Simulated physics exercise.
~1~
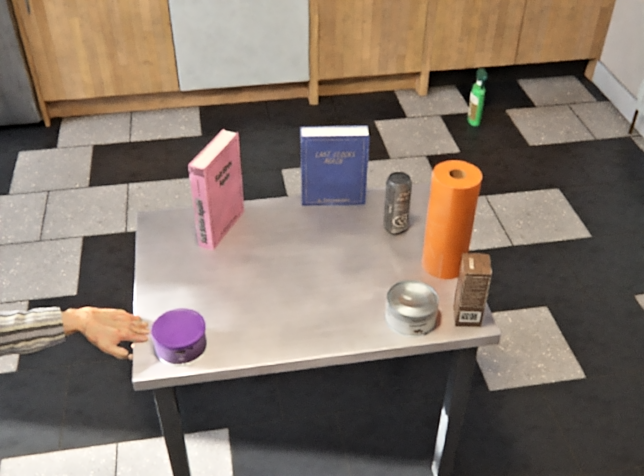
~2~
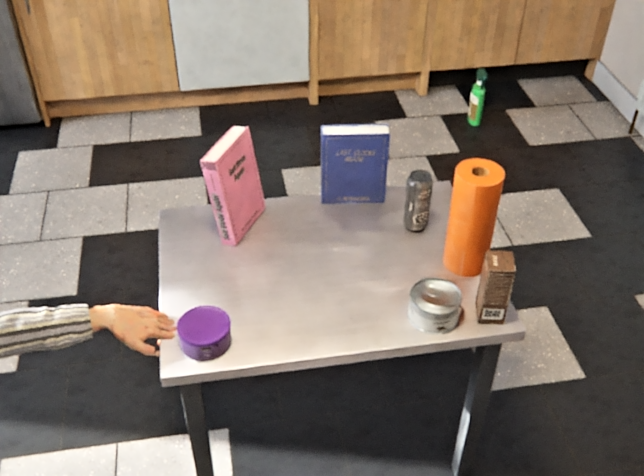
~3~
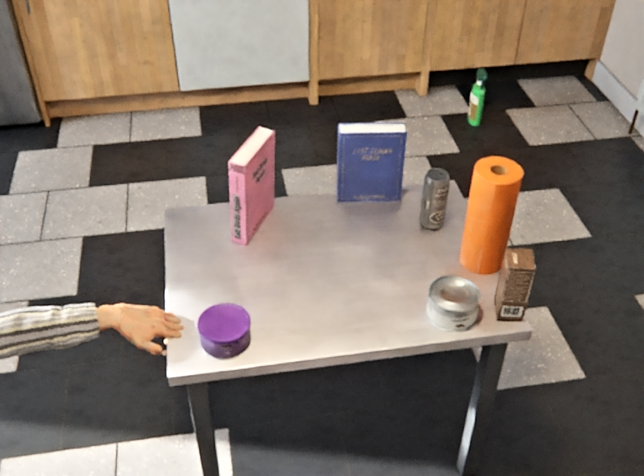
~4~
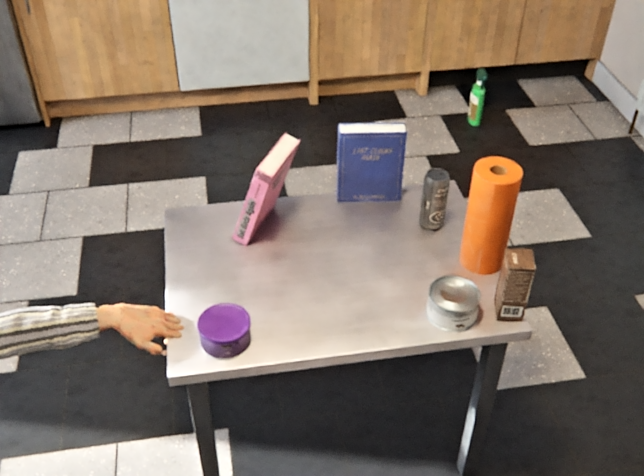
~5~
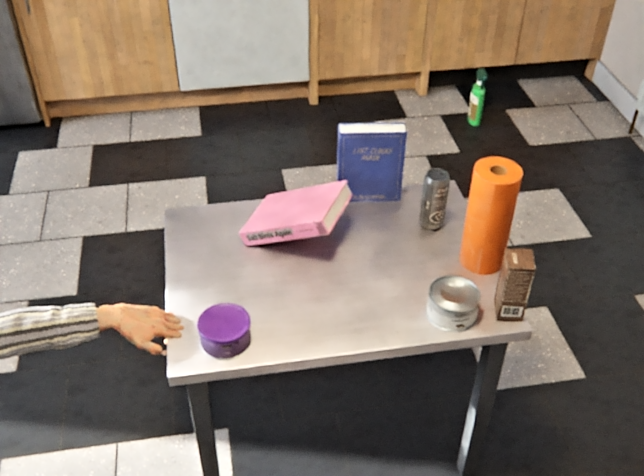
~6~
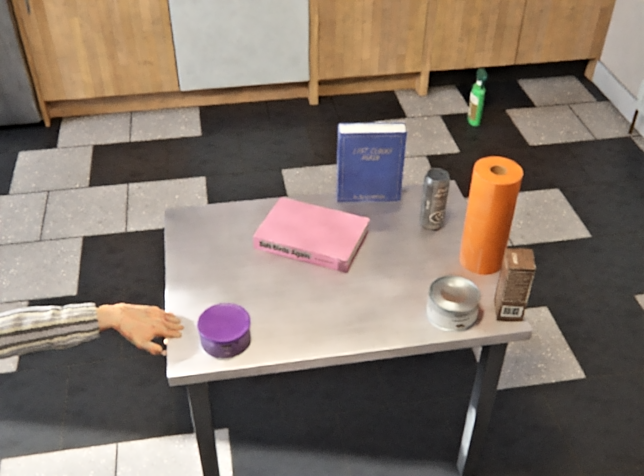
A small table holding two books, a purple tub, a white tub, an orange roll, a grey can and a brown carton slides right beside an outstretched hand, then stops; the pink book tips over to the right and ends lying flat, while the other items stay standing.
